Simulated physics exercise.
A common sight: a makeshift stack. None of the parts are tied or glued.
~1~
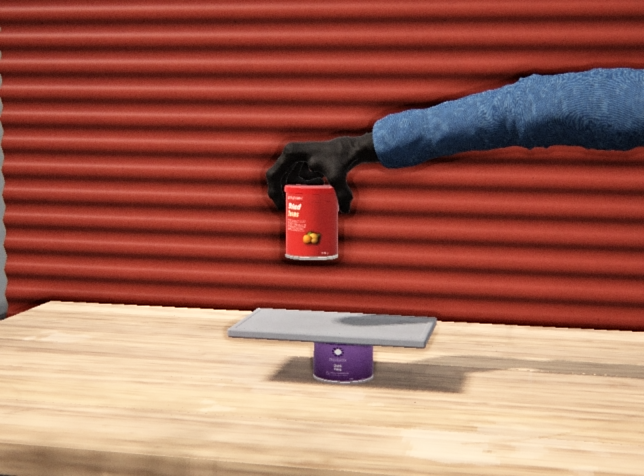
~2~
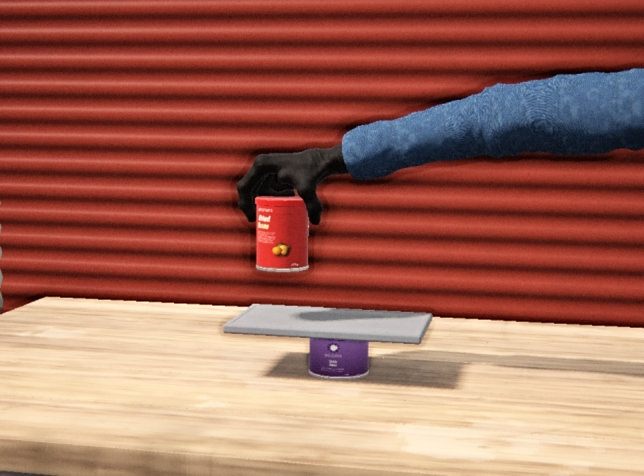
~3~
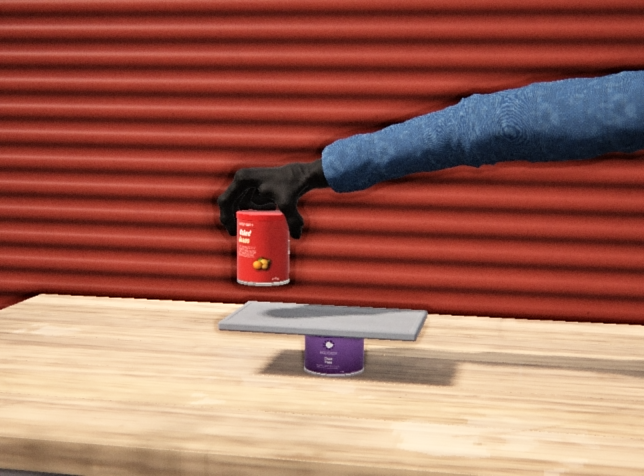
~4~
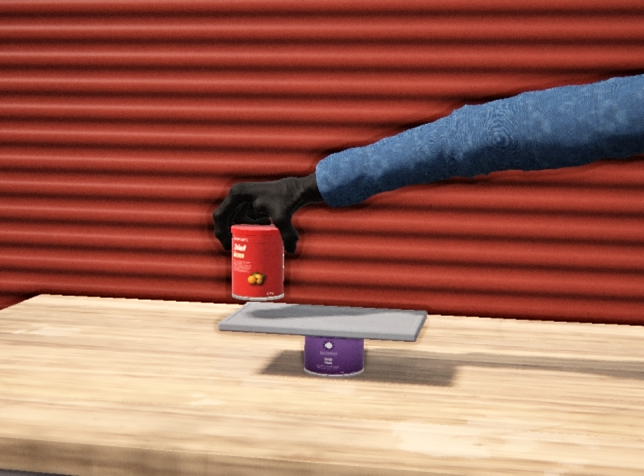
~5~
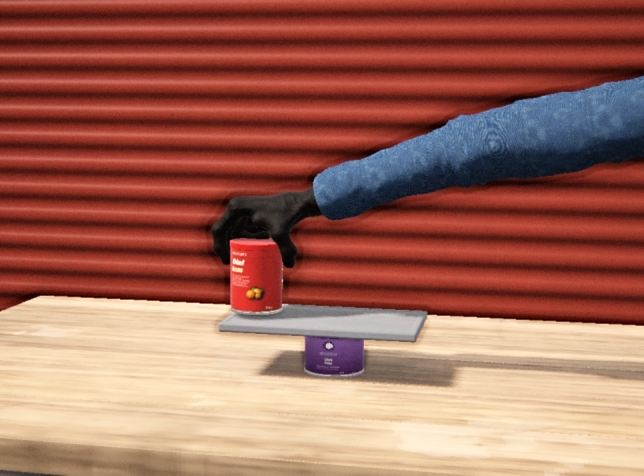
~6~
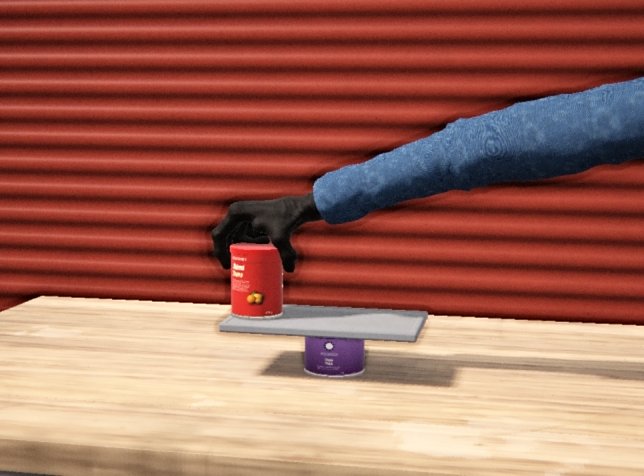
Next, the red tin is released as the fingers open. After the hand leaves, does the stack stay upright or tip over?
The stack fails to support it.
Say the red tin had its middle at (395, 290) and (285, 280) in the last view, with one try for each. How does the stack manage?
First release - toppled; second release - toppled.
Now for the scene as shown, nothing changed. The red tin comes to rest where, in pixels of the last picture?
It ends near (158, 339).
Then, 0.30 s on from there, red tin now fallen; grey lid turned 43° from how it was put.
Then, 0.50 s on from there, grey lid turned 13° from how it was put.
In the end, fallen, red tin; moved from the start, grey lid; purple tub unmoved. At the end, from the last picture's camera, red tin near (158, 339). The stack loses its balance.
